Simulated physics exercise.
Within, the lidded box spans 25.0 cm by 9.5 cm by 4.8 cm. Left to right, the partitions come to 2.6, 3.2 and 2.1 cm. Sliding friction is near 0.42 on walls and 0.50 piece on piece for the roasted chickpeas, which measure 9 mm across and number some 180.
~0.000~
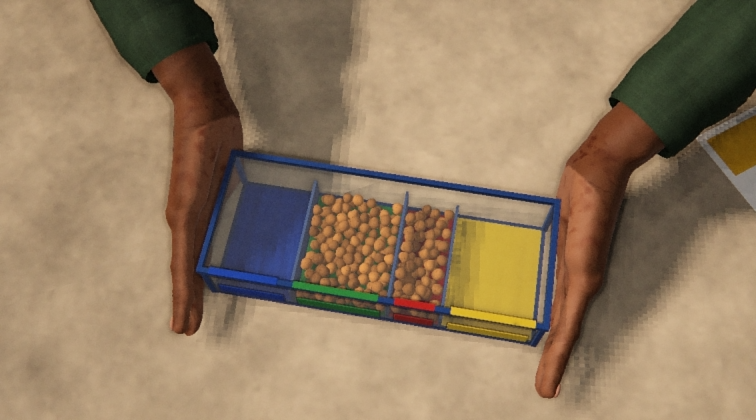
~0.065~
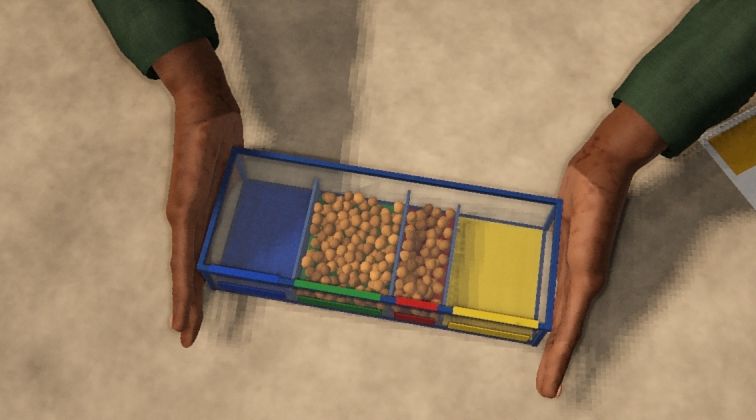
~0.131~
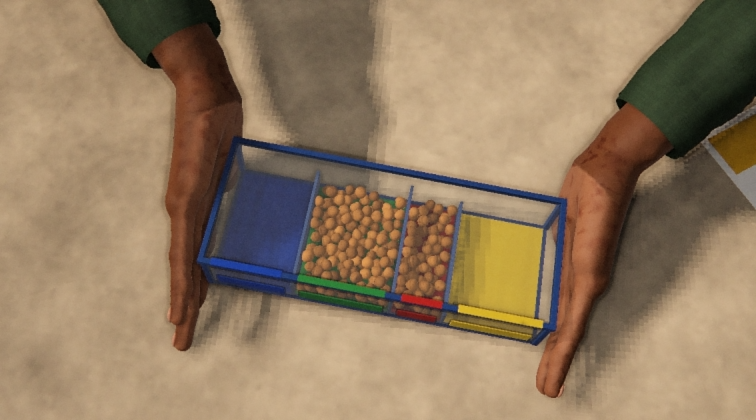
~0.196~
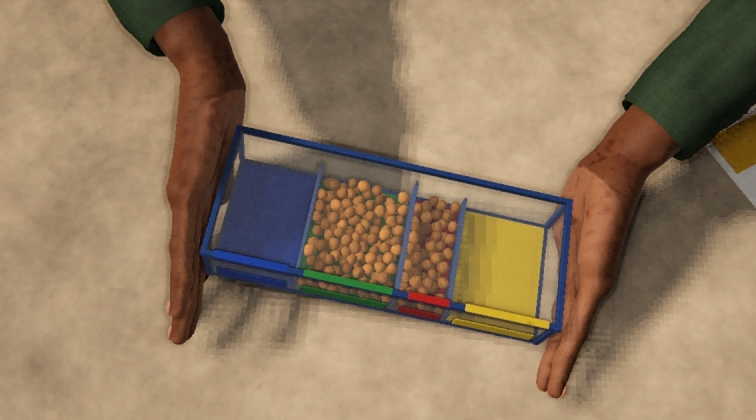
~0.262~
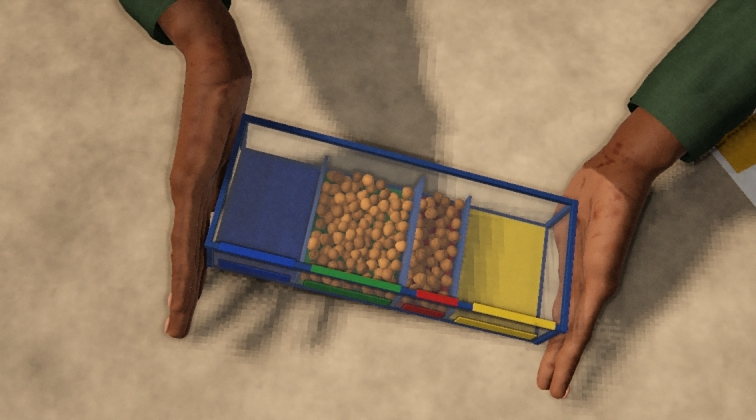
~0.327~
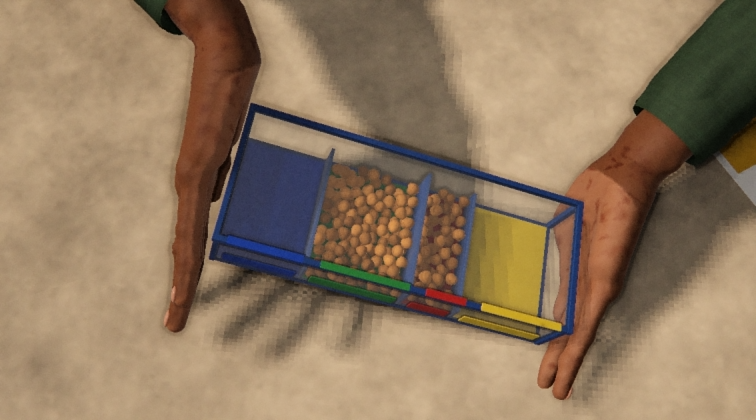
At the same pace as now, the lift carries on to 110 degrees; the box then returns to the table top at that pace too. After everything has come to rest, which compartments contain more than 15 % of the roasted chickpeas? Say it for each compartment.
Red: Stays behind the line; blue: Stays behind the line; green: Crosses the line; yellow: Crosses the line.
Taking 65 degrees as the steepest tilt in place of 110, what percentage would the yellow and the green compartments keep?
With that change, yellow ends at 5 percent while green ends at 65 percent.
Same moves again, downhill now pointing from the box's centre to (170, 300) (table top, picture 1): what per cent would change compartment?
That comes to around 70 per cent.
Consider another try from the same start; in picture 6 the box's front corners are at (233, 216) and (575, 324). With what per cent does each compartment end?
Final shares, in per cent - red: 0, blue: 0, green: 40, yellow: 60.
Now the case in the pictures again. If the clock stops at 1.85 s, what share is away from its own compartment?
40 %.
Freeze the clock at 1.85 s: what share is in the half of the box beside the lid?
I'd put it at some 70 percent.
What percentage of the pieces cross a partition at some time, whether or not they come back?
Estimate: Some 60 per cent.
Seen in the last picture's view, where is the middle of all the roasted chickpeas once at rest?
When it all comes to rest, the middle is near (481, 273).
Then, at 1.85 s, tilt 110 degrees; red 15 %, green 50 %, yellow 40 %.
After 2.86 s, tilt 50 degrees; green 45 %, yellow 55 %.
Then, at 3.85 s, tilt 0 degrees; red 5 %, green 40 %, yellow 55 %.
By 4.5 s all is still; red 5 %, blue 0 %, green 40 %, yellow 55 %.
